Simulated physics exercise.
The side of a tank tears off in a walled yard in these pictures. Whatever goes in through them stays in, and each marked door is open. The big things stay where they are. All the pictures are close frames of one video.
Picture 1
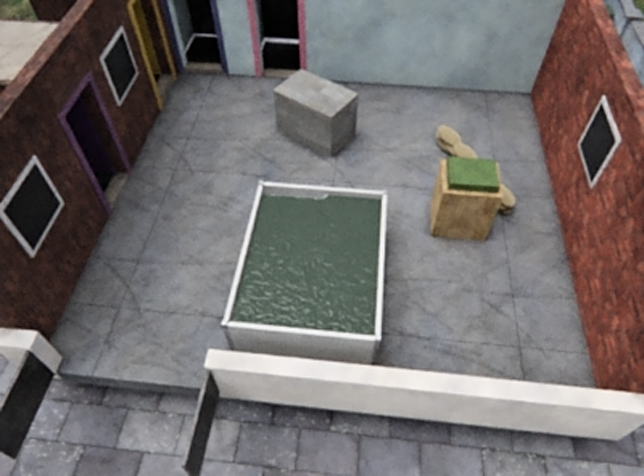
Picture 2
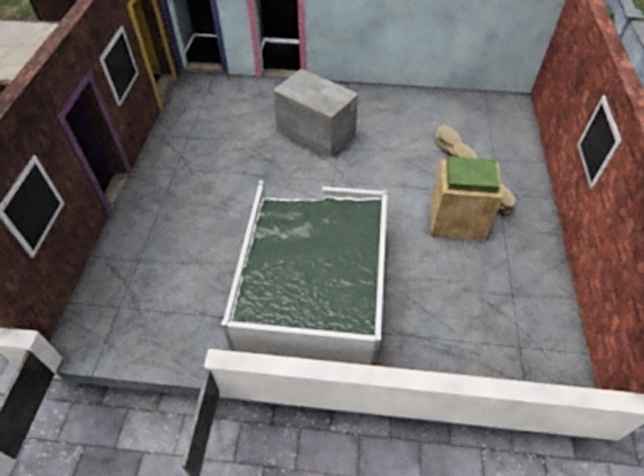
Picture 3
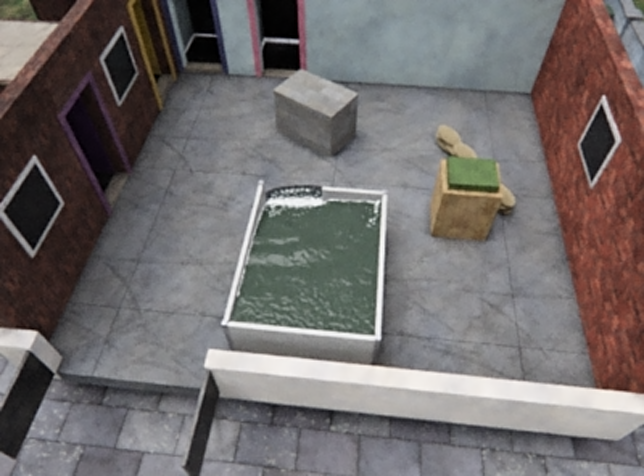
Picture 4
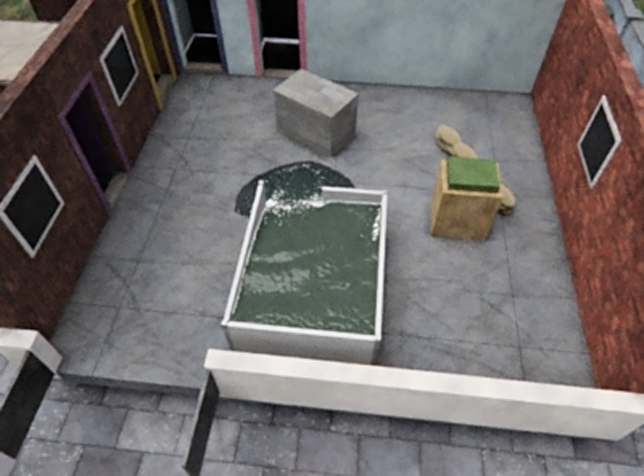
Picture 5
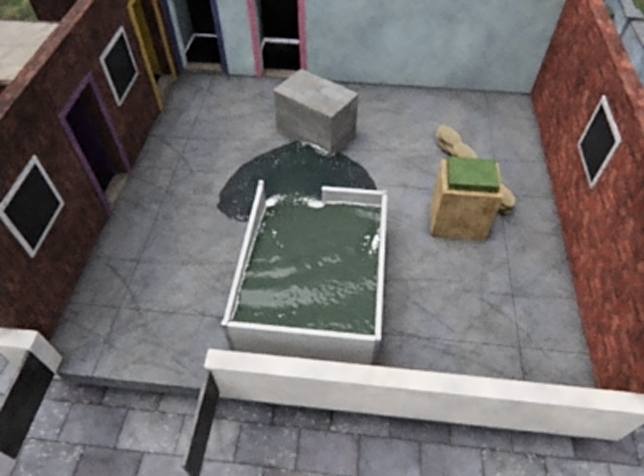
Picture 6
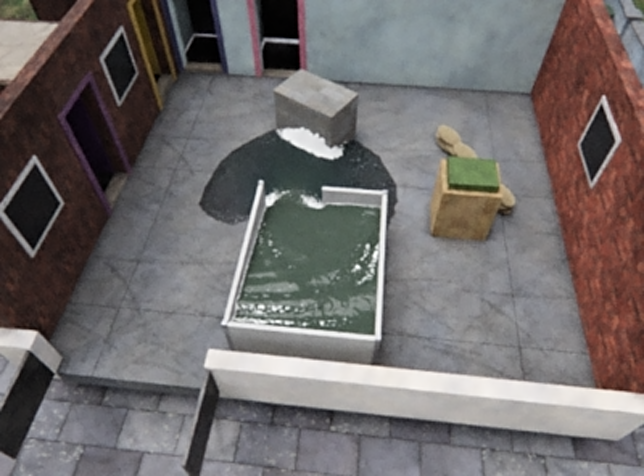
Tank of green water in a walled yard breaking open at its far side, water pouring out and spreading to a grey block.
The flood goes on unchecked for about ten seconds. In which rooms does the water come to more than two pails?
One by one: The purple door doesn't get too much water coming through, the pink door gets too much water coming through, the yellow door gets too much water coming through, the blue door gets too much water coming through.
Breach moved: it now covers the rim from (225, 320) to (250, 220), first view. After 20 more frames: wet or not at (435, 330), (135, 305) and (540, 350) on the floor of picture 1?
Taking the points in order: Unwetted, swamped and unwetted.
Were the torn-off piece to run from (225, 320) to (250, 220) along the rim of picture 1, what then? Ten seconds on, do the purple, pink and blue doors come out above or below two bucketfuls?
In order: First the purple one beats the mark, then the pink one beats the mark, then the blue one beats the mark.
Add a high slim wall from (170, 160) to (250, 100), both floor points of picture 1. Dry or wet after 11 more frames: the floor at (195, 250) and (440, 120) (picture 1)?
Result, in order: Bone-dry / swamped.
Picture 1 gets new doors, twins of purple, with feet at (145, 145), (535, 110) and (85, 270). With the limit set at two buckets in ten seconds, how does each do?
Note: Door one overshoots; door two overshoots; door three undershoots.
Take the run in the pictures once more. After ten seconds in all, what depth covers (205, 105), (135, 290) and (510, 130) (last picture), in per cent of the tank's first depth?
Going in order, that's 12, 4 and 8 %.
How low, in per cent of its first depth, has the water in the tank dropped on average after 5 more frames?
Estimate: Around 72 per cent.
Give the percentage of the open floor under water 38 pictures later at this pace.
Some 75 per cent.
A moment on, water covers 25 % of the floor; the purple door not reached, the pink door not reached, the yellow door not reached, the blue door not reached.
Next, water covers 40 % of the floor; the purple door not reached, the pink door wet at the sill, nothing in, the yellow door under two buckets in, the blue door over two buckets in.
Then, water covers 45 % of the floor; the purple door wet at the sill, nothing in, the pink door under two buckets in, the yellow door over two buckets in, the blue door far over two buckets in.
Later, water covers 75 % of the floor; the purple door wet at the sill, nothing in, the pink door over two buckets in, the yellow door far over two buckets in, the blue door far over two buckets in.
In the end, water covers 95 % of the floor; the purple door wet at the sill, nothing in, the pink door far over two buckets in, the yellow door far over two buckets in, the blue door far over two buckets in.
